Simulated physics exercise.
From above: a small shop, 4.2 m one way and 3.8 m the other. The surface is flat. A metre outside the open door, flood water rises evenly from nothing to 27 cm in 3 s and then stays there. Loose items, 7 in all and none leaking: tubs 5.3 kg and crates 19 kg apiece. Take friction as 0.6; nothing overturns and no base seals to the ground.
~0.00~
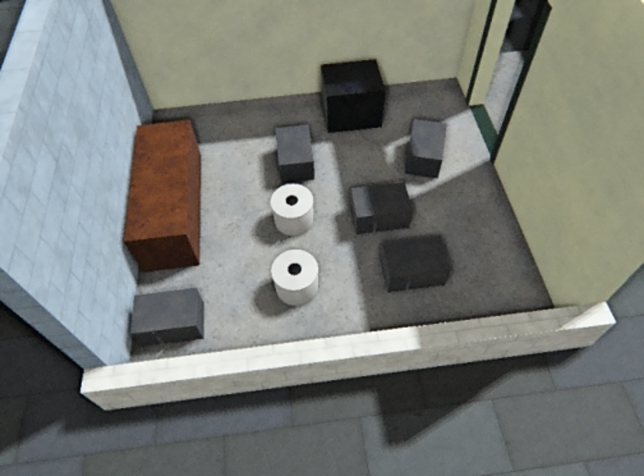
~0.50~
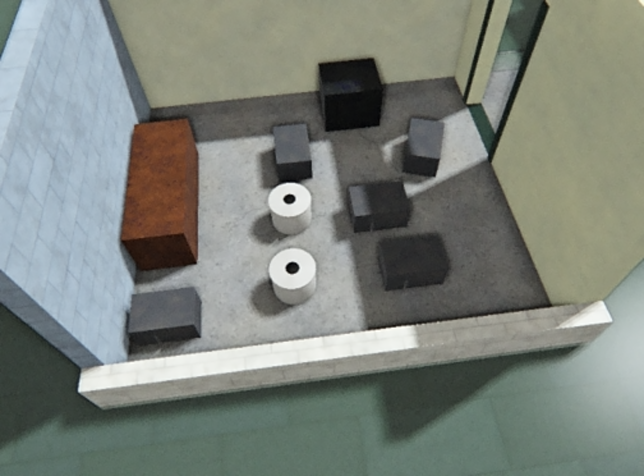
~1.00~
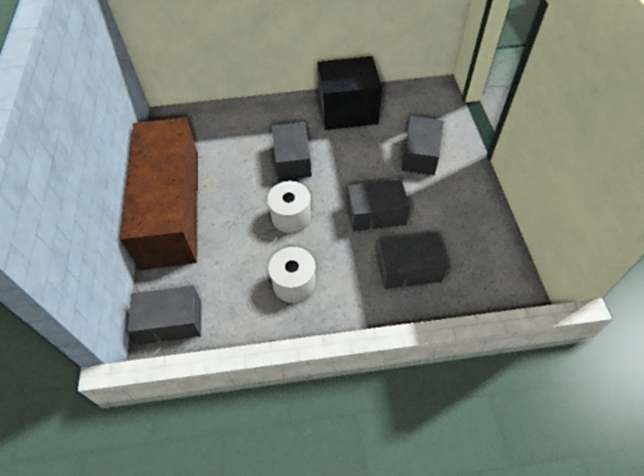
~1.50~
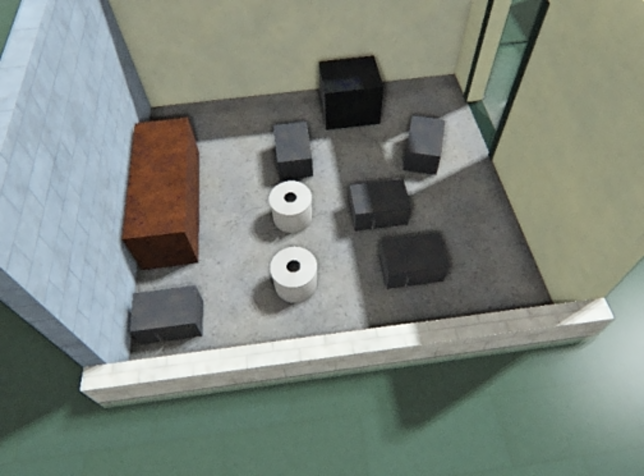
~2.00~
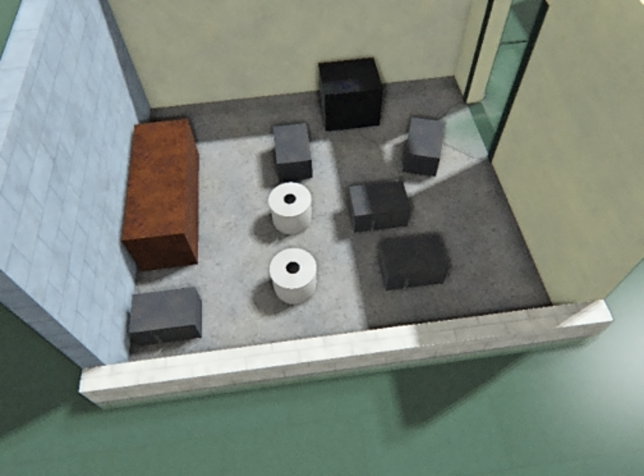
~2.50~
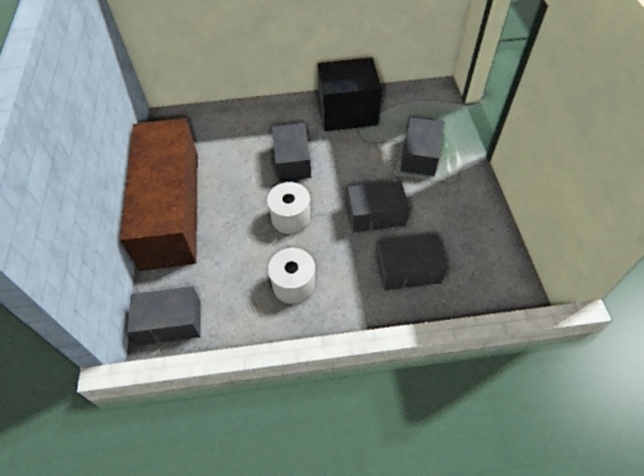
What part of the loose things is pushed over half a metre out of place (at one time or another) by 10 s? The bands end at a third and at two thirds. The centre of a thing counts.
That comes to at least two thirds.
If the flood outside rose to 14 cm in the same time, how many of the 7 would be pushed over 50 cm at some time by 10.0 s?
In that case 1 of them.
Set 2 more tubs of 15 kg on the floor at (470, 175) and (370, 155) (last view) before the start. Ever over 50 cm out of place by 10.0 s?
In turn: Under, over.
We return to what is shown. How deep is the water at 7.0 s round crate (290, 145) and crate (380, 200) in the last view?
About 11 and 6 cm.
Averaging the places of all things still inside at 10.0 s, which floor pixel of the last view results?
At about (293, 271).
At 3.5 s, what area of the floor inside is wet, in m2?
Roughly 4.0 m2.
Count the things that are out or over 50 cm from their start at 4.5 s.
By then 1.
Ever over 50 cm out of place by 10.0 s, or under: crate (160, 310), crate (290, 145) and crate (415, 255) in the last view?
In that order: Under, more, short of it.
After 3.5 s 1 of 7 are over 50 cm from their spots; 0 afloat.
After 4.5 s 1 of 7 are over 50 cm from their spots; 0 afloat.
After 7.0 s 5 of 7 are over 50 cm from their spots; 4 afloat.
After 10.0 s 5 of 7 are over 50 cm from their spots, and 5 have been at some point; 6 afloat.
